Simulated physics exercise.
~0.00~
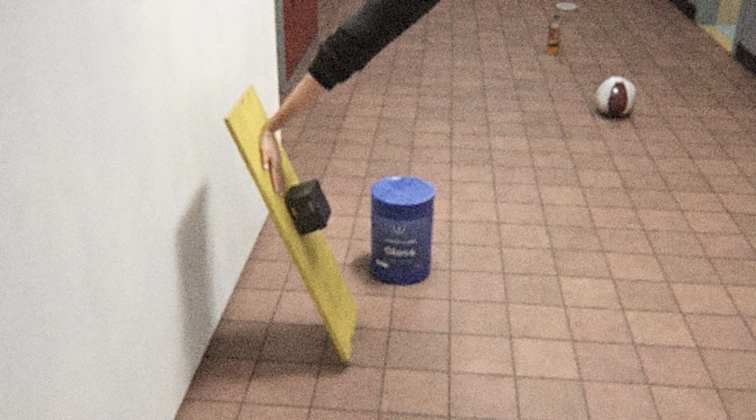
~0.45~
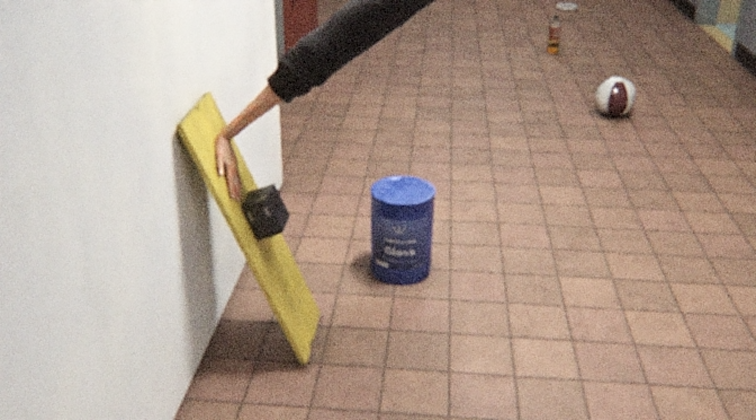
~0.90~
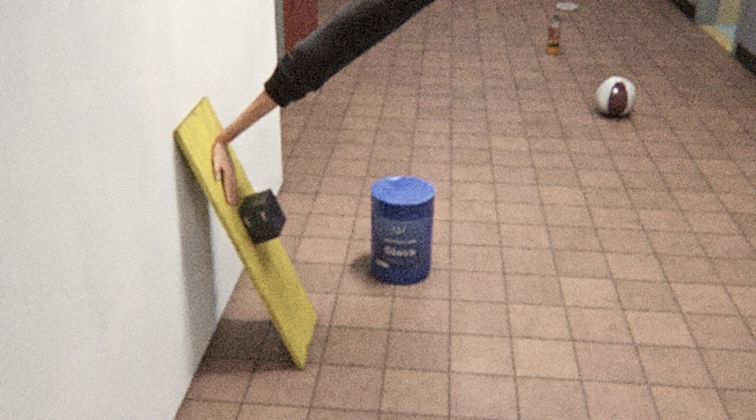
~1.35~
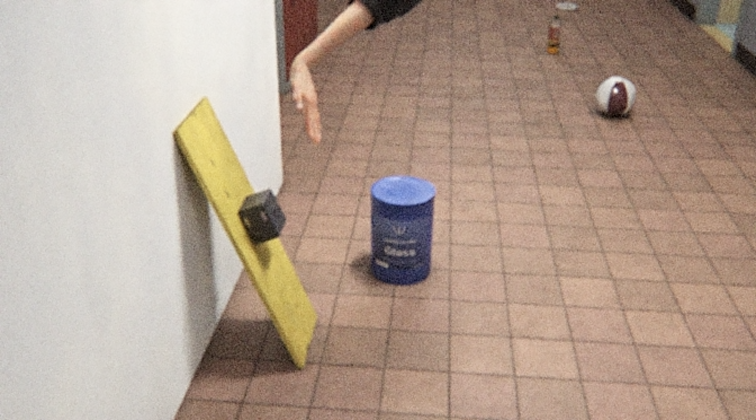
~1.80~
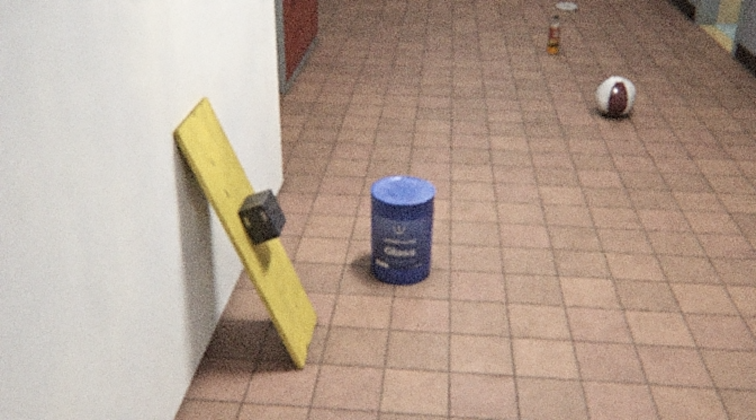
In a tiled hallway, a hand leans a yellow board against the wall, where it stays.
